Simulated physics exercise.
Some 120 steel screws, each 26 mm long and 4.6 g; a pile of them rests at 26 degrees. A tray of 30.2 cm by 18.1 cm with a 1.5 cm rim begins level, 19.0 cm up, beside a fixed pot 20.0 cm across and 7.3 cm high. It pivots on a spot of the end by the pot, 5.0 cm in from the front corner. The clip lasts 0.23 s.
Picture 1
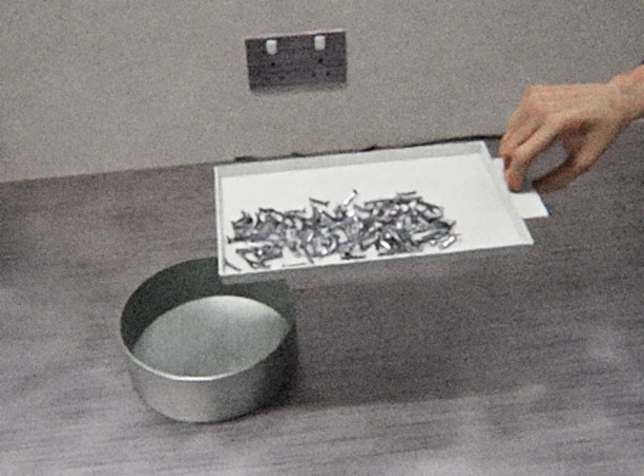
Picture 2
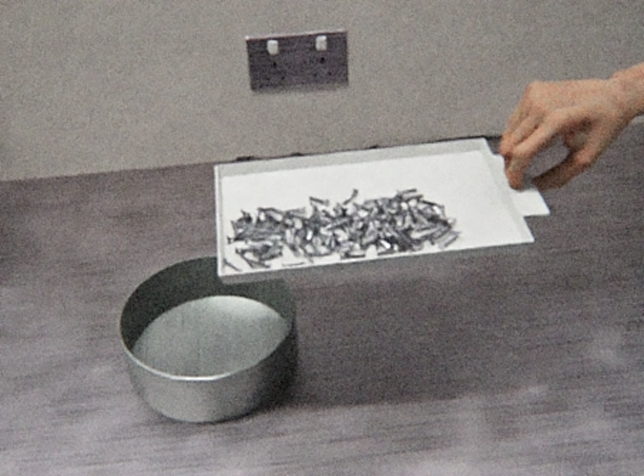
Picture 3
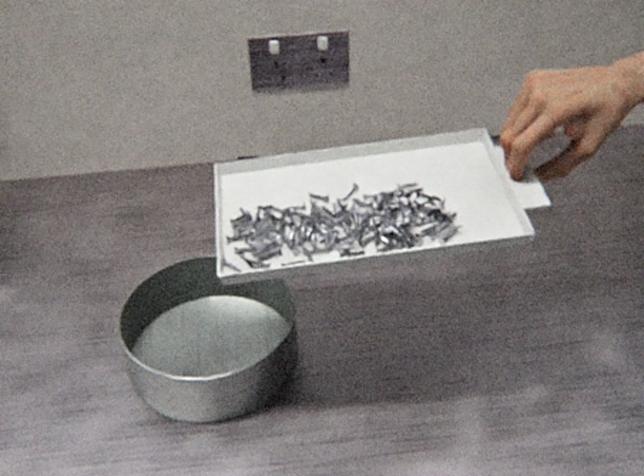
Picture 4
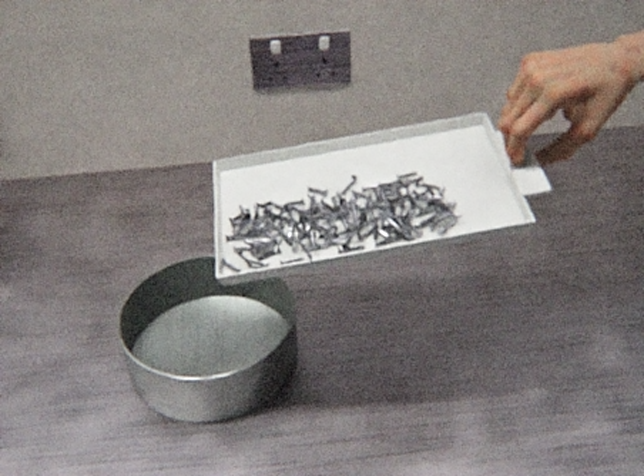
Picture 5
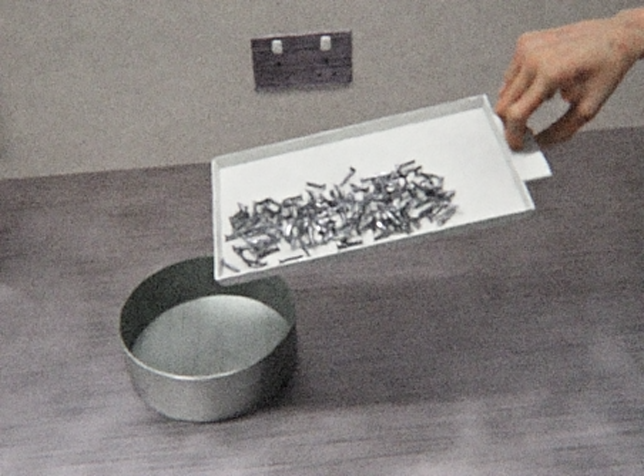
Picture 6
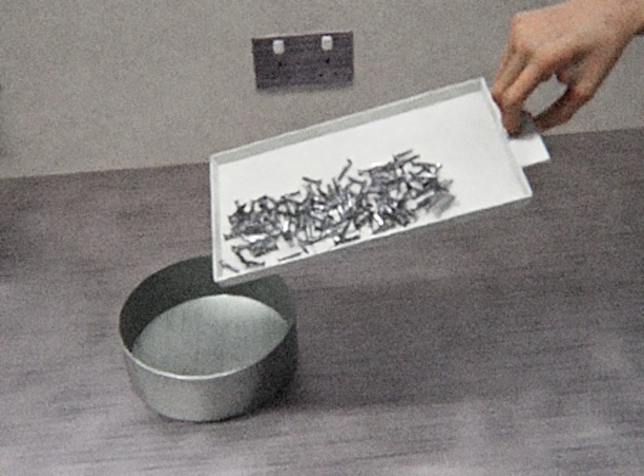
On a grey worktop, a hand raises the right end of a white tray of small metal pieces.
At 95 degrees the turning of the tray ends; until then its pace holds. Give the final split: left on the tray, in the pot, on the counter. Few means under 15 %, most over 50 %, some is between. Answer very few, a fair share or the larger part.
Left on the tray: Very few; in the pot: The larger part; on the counter: A fair share.
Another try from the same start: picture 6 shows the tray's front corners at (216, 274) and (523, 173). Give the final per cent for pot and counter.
Pot 85, counter 15.
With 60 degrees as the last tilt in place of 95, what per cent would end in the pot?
In that case some 40 per cent.
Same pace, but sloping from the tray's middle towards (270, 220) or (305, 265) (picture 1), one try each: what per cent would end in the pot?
About 100 and 30 per cent.
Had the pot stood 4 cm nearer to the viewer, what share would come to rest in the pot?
In that case some 95 per cent.
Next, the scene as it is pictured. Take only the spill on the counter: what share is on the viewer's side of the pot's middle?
Some 100 per cent.
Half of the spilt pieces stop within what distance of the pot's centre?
Some 18 cm.
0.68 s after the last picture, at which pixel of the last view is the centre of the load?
Around (193, 340).
Then, 0.40 s after the last picture, tilt 54 degrees; the tray holds 100 %, the pot 0 %.
Then, 0.68 s after the last picture, tilt 80 degrees; the tray holds 30 %, the pot 25 %.
Then, 1.05 s after the last picture, tilt 95 degrees; the tray holds 0 %, the pot 60 %.
In the end, tray 0 %, pot 60 %, counter 40 %.
